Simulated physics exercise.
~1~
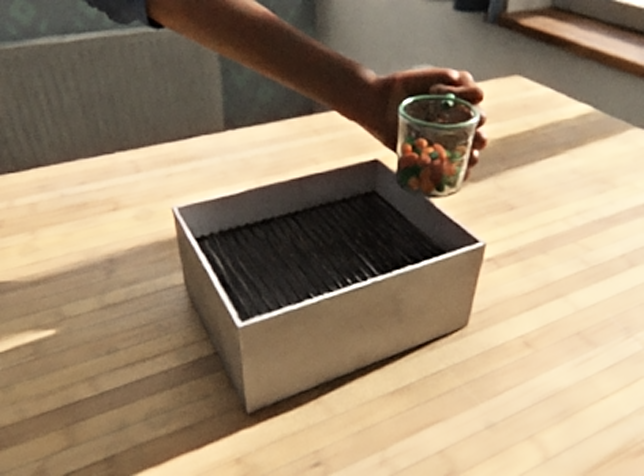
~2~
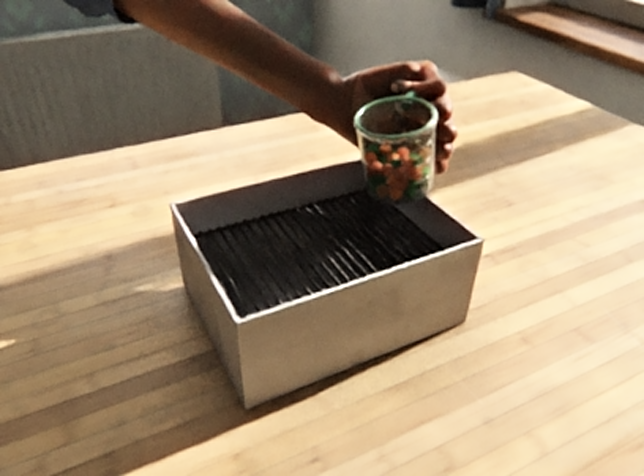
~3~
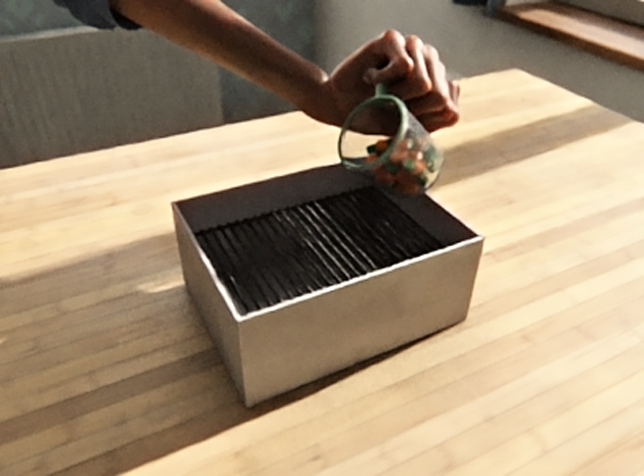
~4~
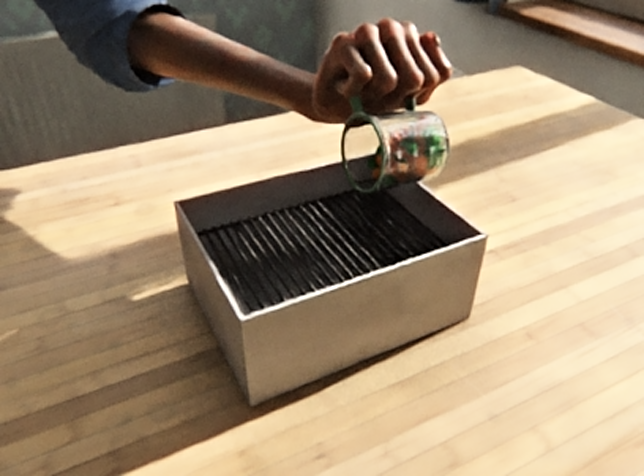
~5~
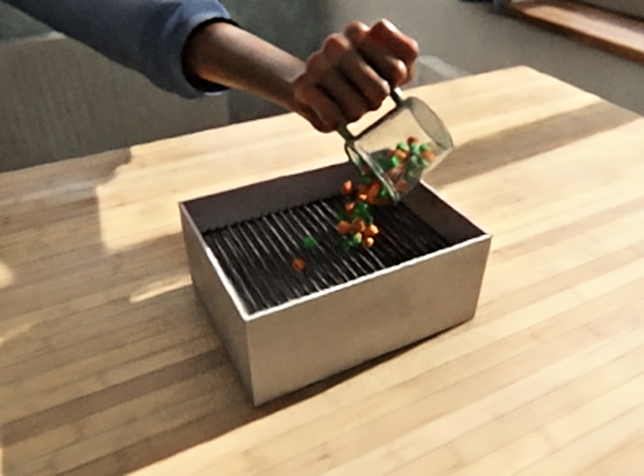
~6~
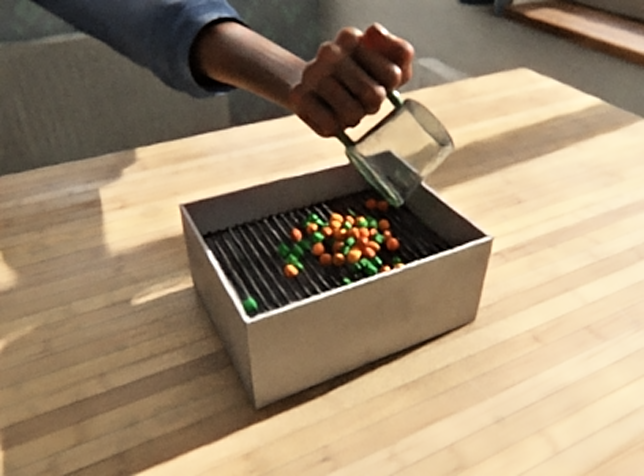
A bare forearm with a dark blue sleeve reaches in from the upper left, its hand holding a clear cup of small orange and green pieces above a light wooden table, seen from above at a slant in a slightly swaying view. Below sits a pale grey open box with a rack of dark wires across it. The hand moves the cup left over the box and tilts it onto its side. Tipped further, the cup spills the pieces onto the wires. It ends with the emptied cup still tilted and both colours scattered on top of the rack.
